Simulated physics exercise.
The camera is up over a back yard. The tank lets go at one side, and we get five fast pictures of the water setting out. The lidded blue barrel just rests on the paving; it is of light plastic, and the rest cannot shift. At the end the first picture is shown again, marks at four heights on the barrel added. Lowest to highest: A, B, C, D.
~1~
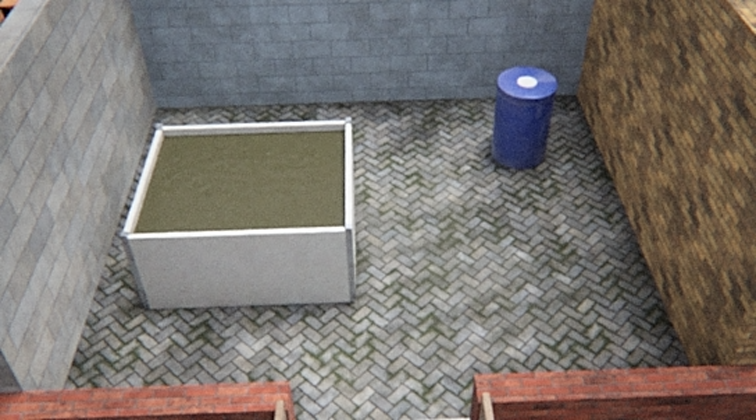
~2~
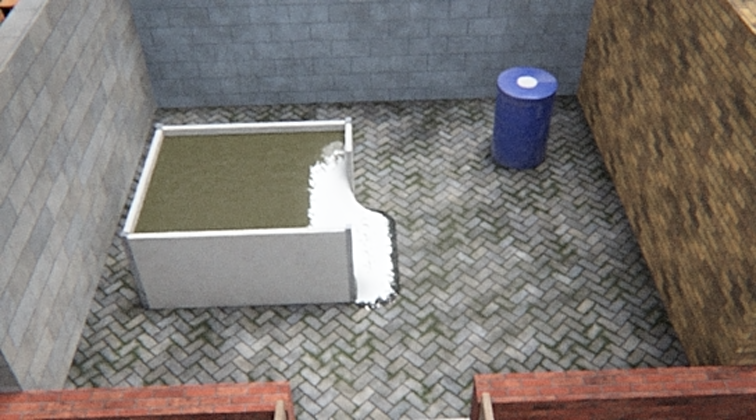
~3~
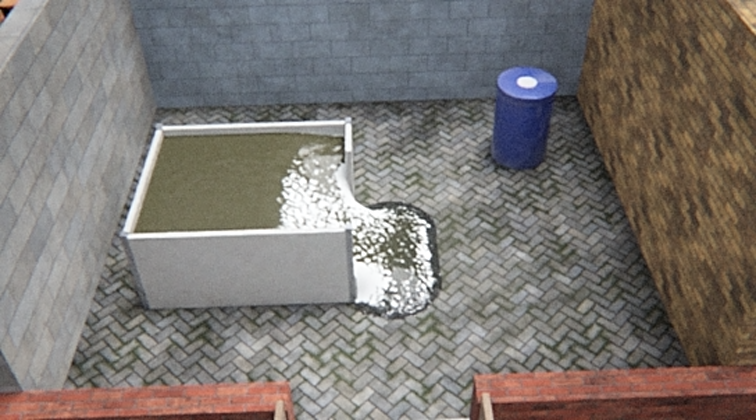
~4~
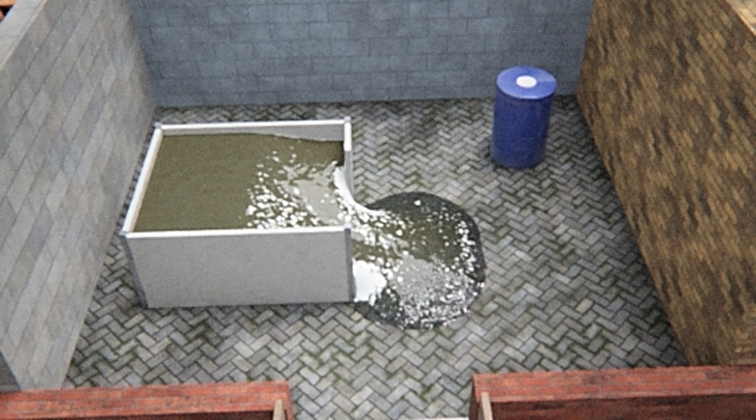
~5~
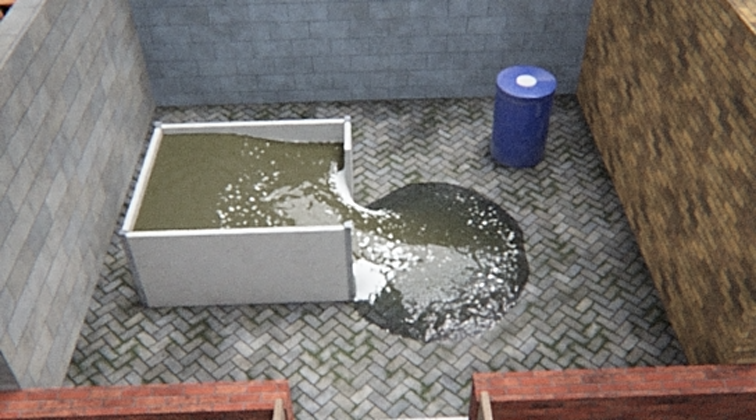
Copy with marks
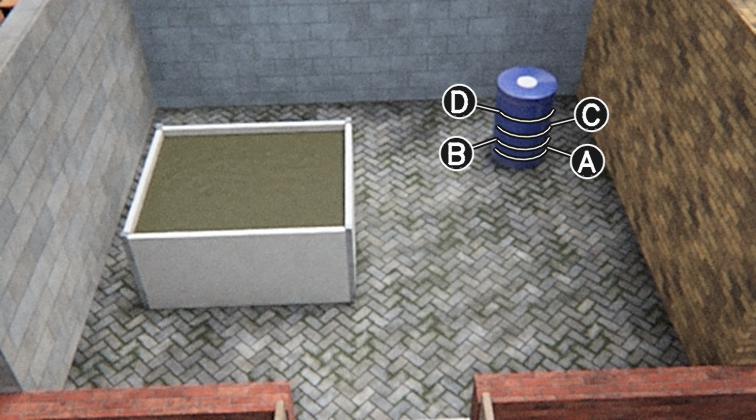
A walled back yard paved in mossy grey herringbone brick is seen from above by a camera that stays still. A white-sided tank brimming with murky green water stands at left, a blue barrel stands at the back right, and low red brick walls flank an opening in front. Water pours through the tank's right side, foaming white, then spreads rightward across the paving in a widening, rounded dark pool while the barrel stays put.
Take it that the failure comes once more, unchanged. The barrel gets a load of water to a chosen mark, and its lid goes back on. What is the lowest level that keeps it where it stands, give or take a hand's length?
That is mark B.
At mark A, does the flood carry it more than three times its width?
No, less.
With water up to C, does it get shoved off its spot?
No, not at all.
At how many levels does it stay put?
Three.
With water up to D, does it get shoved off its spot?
No, not at all.
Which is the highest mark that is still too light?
The answer is A.
On the marked copy, A at (524, 159); B at (525, 149); C at (527, 136); D at (529, 121); from the bottom up A, B, C, D.
If A is chosen, it is pushed about its own width away.
If B is chosen, it does not move.
If C is chosen, it does not move.
If D is chosen, it does not move.
